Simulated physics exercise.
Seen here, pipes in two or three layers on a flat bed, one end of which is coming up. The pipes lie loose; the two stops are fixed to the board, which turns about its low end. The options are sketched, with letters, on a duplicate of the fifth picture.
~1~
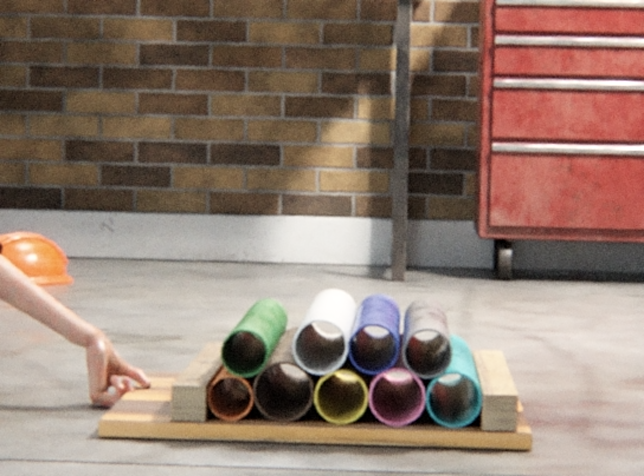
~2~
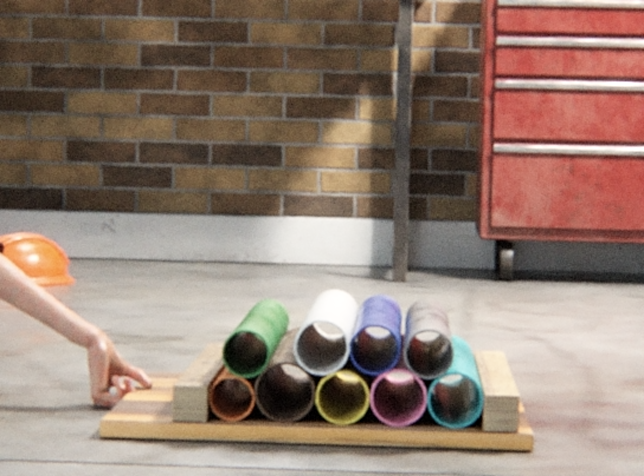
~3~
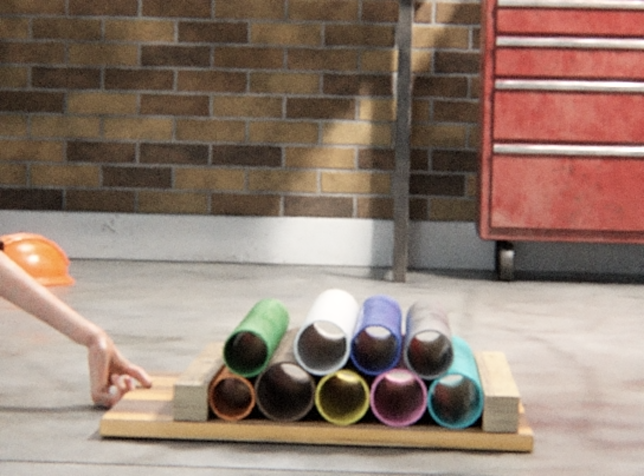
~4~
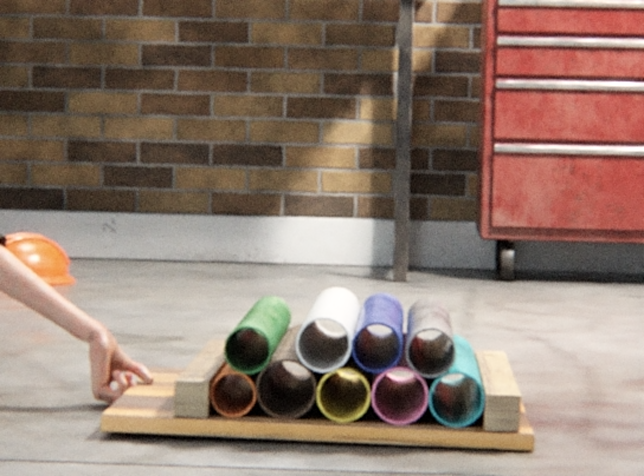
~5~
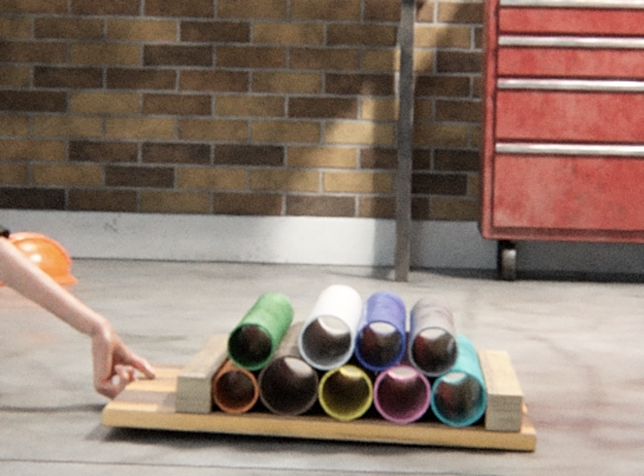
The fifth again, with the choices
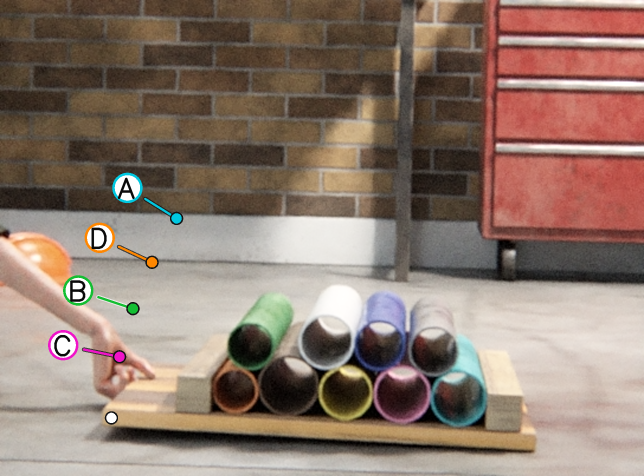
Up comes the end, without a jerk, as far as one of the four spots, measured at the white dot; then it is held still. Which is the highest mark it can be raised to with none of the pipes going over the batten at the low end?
Stop at D.
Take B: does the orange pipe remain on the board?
Yes, with B.
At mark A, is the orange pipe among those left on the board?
Yes.
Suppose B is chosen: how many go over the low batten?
With B, none.
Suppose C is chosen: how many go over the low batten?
It comes to none.
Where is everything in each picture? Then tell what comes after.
In the first picture, green pipe (244, 353); white pipe (321, 347); grey pipe (428, 353).
In the second picture, grey pipe (429, 354); blue pipe (375, 350).
In the third picture, board (324, 391); brown pipe (285, 391).
In the fourth picture, board (325, 388); orange pipe (233, 394); brown pipe (286, 389).
In the fifth picture, board (327, 386); orange pipe (235, 390); brown pipe (288, 385).
On the marked copy, A at (177, 218); B at (133, 309); C at (119, 357); D at (152, 262); the white dot at (111, 418).
Following D. Soon after the start, board at 15°.
Later, board at 24°.
In the end, board at 24°, none over the low batten.
As for the rest, A three over the low batten (white, grey, blue); B none over the low batten; C none over the low batten.
